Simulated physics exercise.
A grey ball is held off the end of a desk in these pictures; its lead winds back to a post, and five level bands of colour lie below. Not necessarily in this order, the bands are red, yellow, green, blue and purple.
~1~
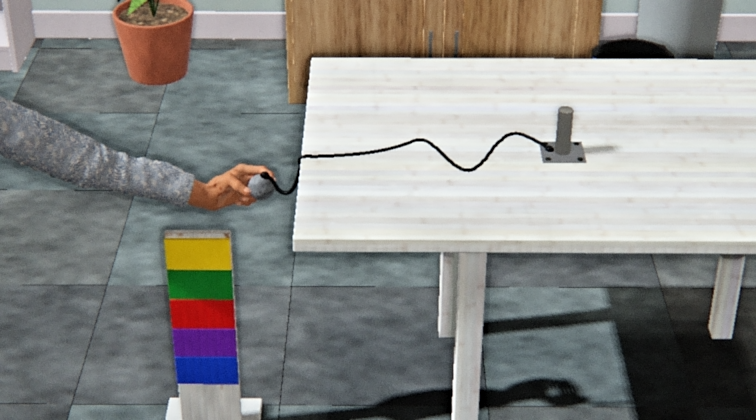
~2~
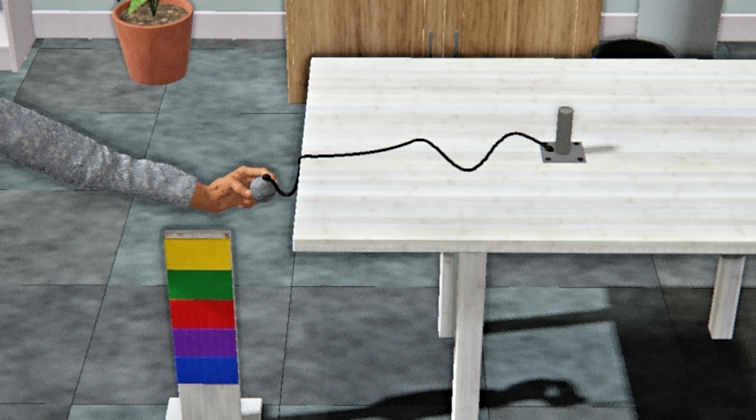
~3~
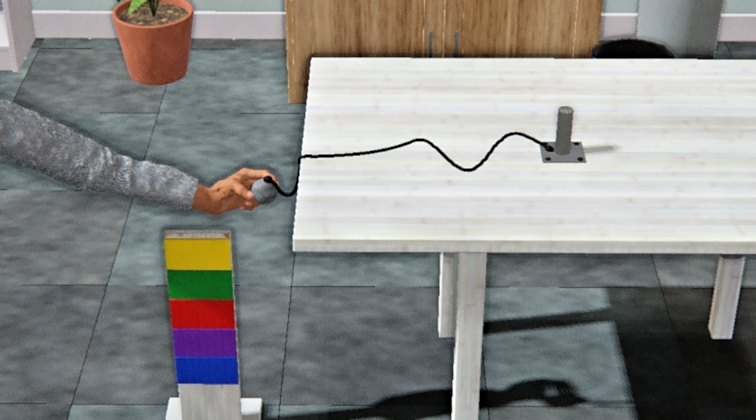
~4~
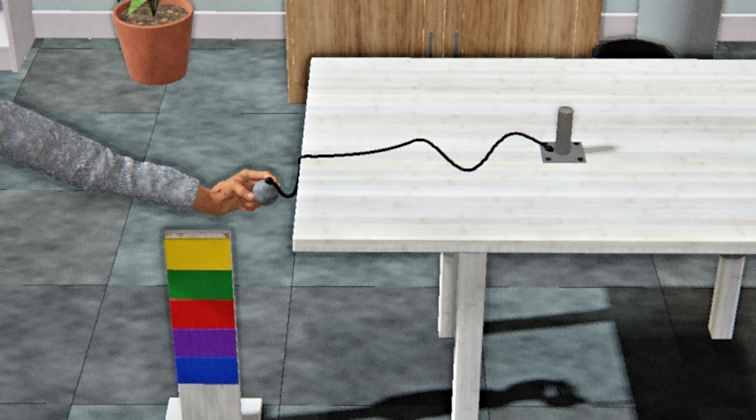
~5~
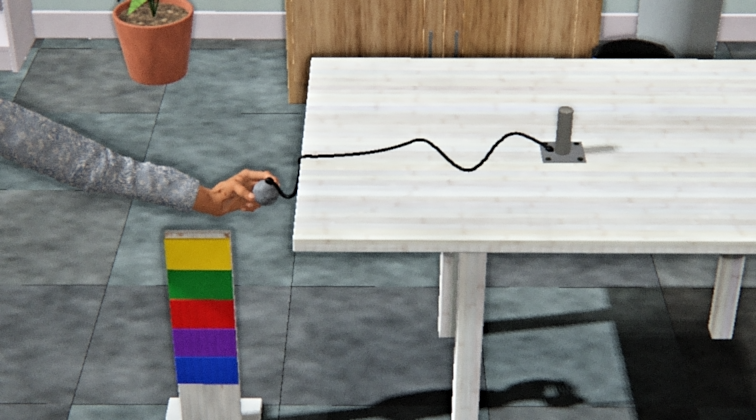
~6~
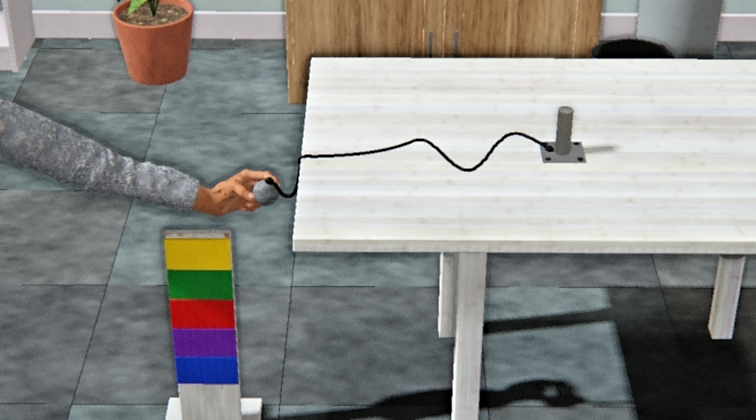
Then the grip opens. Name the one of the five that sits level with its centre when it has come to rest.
That would be red.
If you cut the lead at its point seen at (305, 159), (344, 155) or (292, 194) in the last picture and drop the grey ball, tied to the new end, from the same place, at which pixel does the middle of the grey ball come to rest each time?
I'd put it around (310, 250) for the first cut, (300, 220) for the second and (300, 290) for the third.
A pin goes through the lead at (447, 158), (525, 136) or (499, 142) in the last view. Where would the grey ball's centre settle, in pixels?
Per try (px, approx.): (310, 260); (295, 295); (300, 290).
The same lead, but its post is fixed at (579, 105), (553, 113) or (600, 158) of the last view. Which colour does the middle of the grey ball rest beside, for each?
Try one - green; try two - red; try three - green.
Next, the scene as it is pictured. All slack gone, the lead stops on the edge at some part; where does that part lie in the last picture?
Near pixel (401, 146).
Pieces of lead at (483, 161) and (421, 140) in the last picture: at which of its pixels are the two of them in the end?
Around (431, 152); the other one around (327, 152).
Soon after, ball near (325, 304); level with red.
After that, ball near (288, 312); level with red.
In the end, ball near (300, 315); level with red. Its middle rests at the red band.
